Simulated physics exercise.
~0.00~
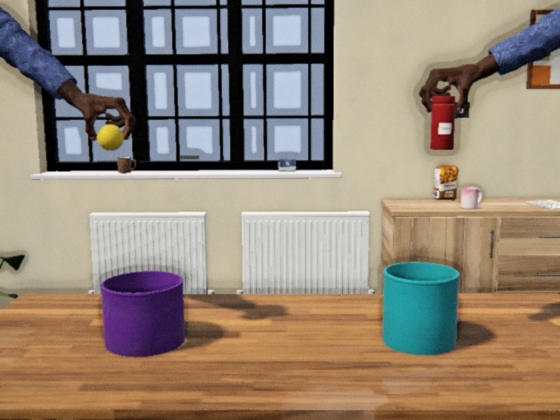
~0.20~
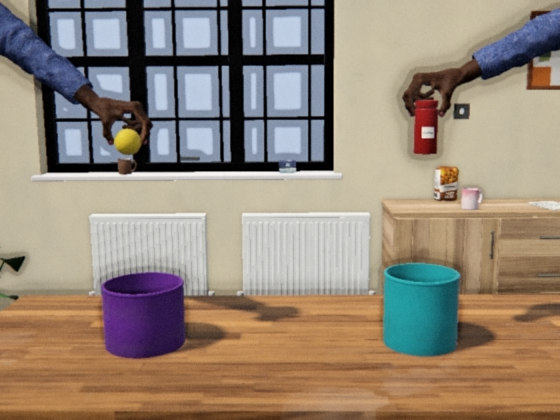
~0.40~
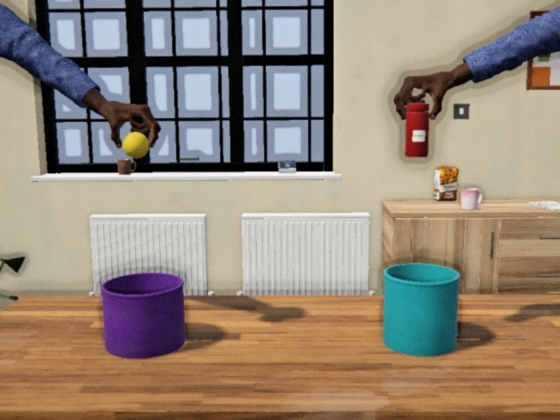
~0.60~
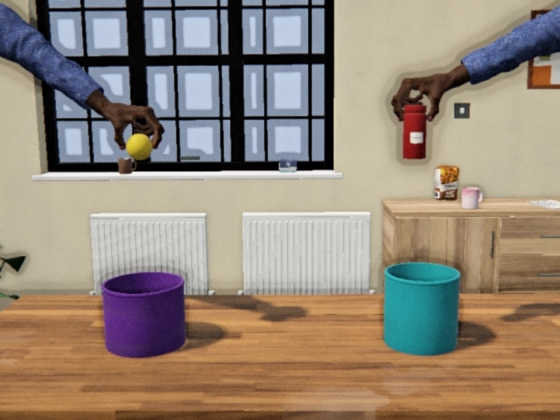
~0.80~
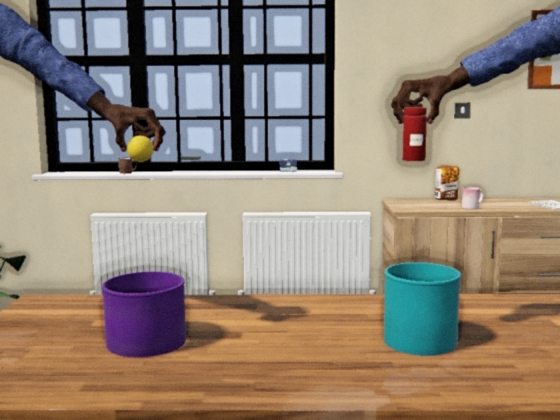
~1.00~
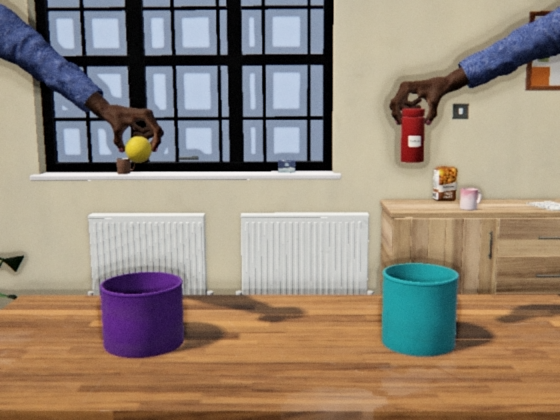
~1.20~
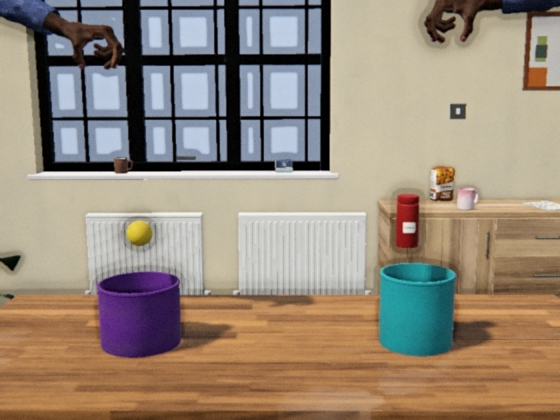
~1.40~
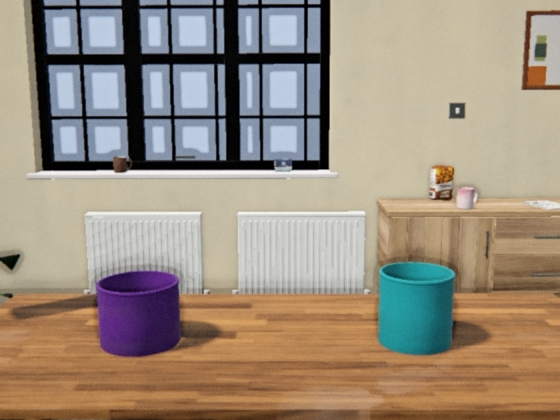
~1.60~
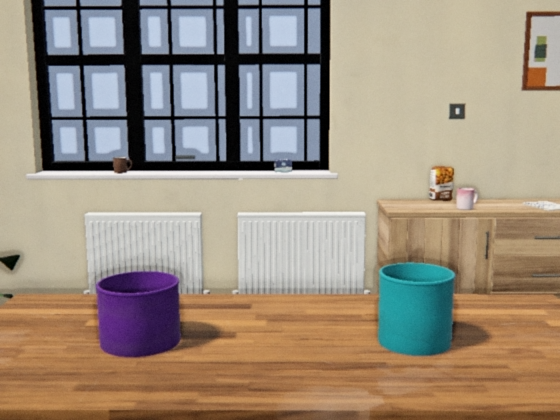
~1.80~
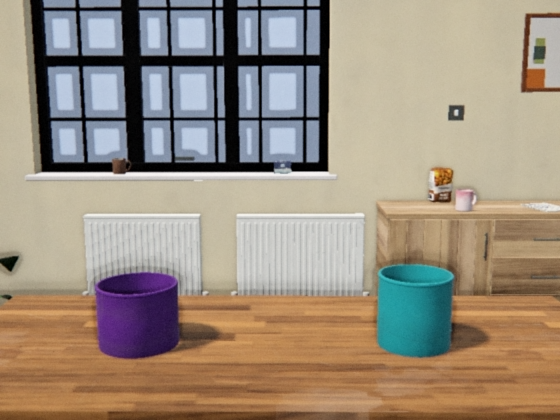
At first, one hand holds a yellow lemon above a purple bin on the left, while another holds a red shaker above a teal bin on the right. The lemon moves a little to the right and the shaker drifts slightly left, until each hangs over its bin. Both hands then hold nearly still. Next the fingers open and the hands draw back as the lemon and the upright shaker fall together. Each drops into the bin below it and disappears from sight, leaving both bins standing in place on the wooden table.
